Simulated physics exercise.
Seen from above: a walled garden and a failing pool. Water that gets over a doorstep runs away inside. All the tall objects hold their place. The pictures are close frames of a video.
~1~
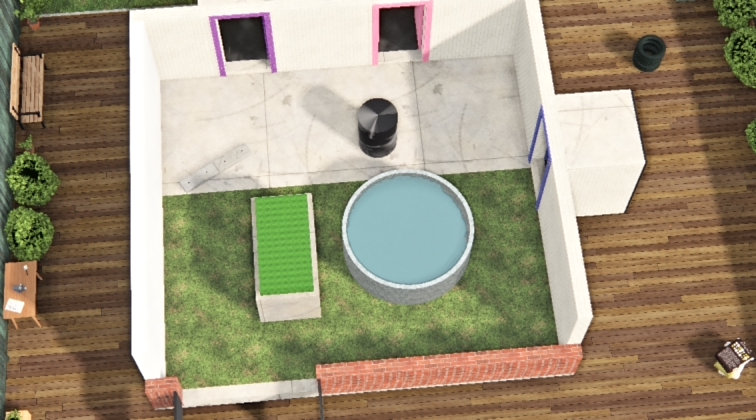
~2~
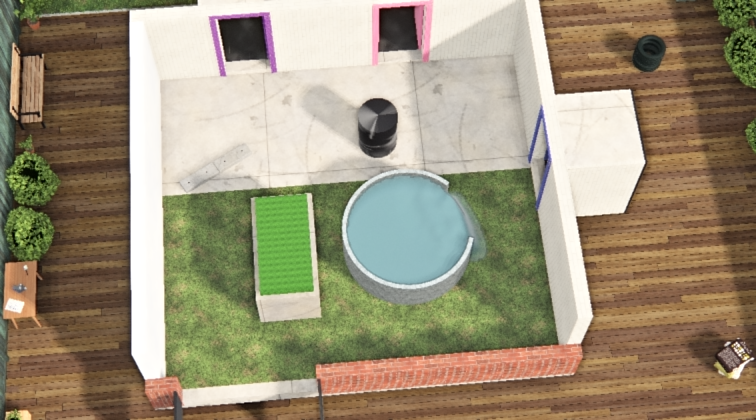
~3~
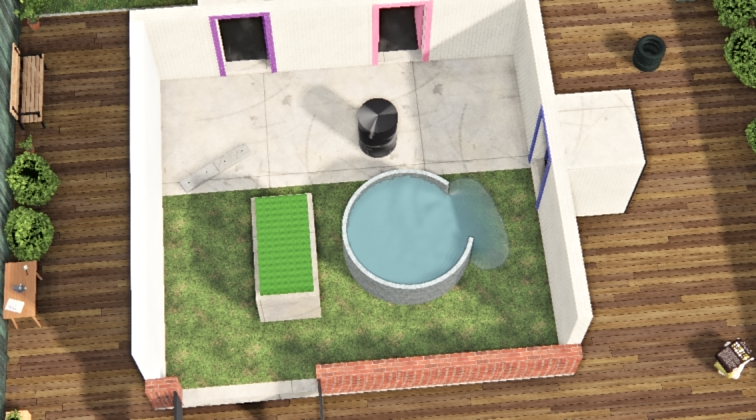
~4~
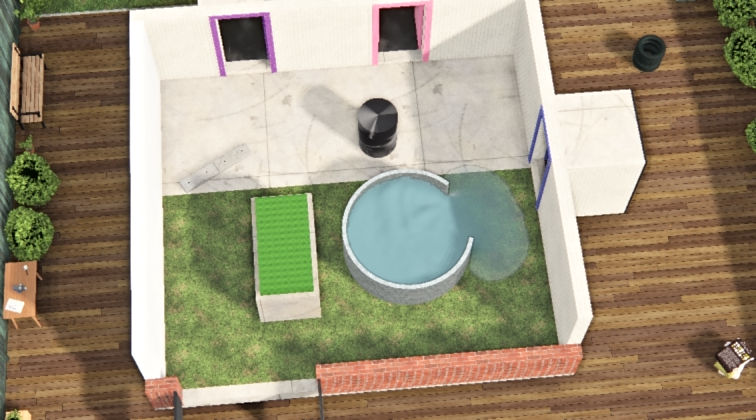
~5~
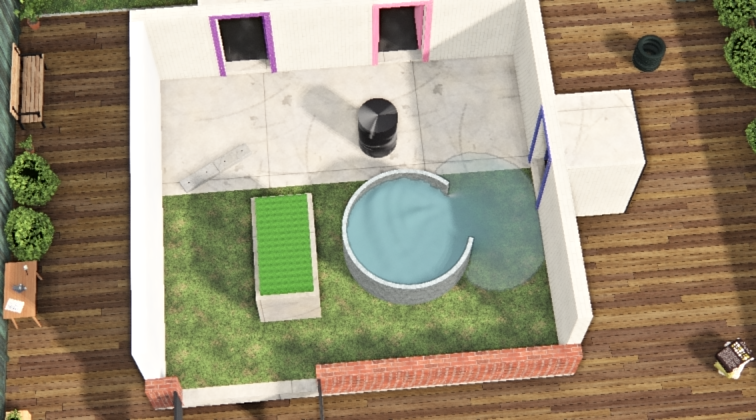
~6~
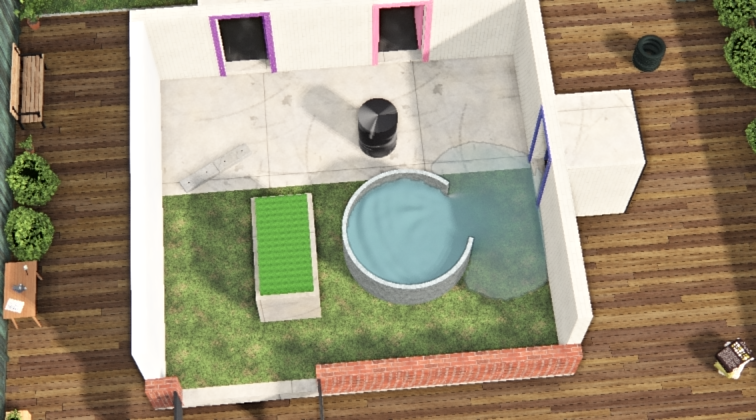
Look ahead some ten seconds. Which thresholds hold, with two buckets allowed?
The purple door admits no more than that; the pink door lets in a lot; the blue door lets in a lot.
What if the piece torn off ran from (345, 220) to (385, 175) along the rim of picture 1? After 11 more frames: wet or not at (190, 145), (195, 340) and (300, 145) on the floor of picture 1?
One after the other: Covered, not flooded, flooded.
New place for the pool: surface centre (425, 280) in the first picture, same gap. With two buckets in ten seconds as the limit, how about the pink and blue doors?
The pink door lets more in; the blue door lets less in.
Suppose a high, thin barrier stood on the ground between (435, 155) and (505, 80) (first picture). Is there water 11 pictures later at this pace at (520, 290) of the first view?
Verdict: Under water.
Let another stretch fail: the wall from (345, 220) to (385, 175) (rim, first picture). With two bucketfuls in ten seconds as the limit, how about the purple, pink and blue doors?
The purple one floods, the pink one holds, the blue one stays under.
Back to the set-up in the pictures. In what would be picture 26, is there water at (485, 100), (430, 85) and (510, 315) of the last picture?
As listed: Flooded, under water, under water.
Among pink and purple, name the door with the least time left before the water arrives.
The pink door.
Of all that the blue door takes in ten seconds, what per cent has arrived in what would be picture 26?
Near 95 in a hundred.
A moment on, water covers 20 % of the floor; the purple door not reached, the pink door not reached, the blue door over two buckets in.
Next, water covers 25 % of the floor; the purple door not reached, the pink door not reached, the blue door far over two buckets in.
Then, water covers 40 % of the floor; the purple door not reached, the pink door under two buckets in, the blue door far over two buckets in.
Later, water covers 70 % of the floor; the purple door wet at the sill, nothing in, the pink door over two buckets in, the blue door far over two buckets in.
In the end, water covers 95 % of the floor; the purple door wet at the sill, nothing in, the pink door over two buckets in, the blue door far over two buckets in.
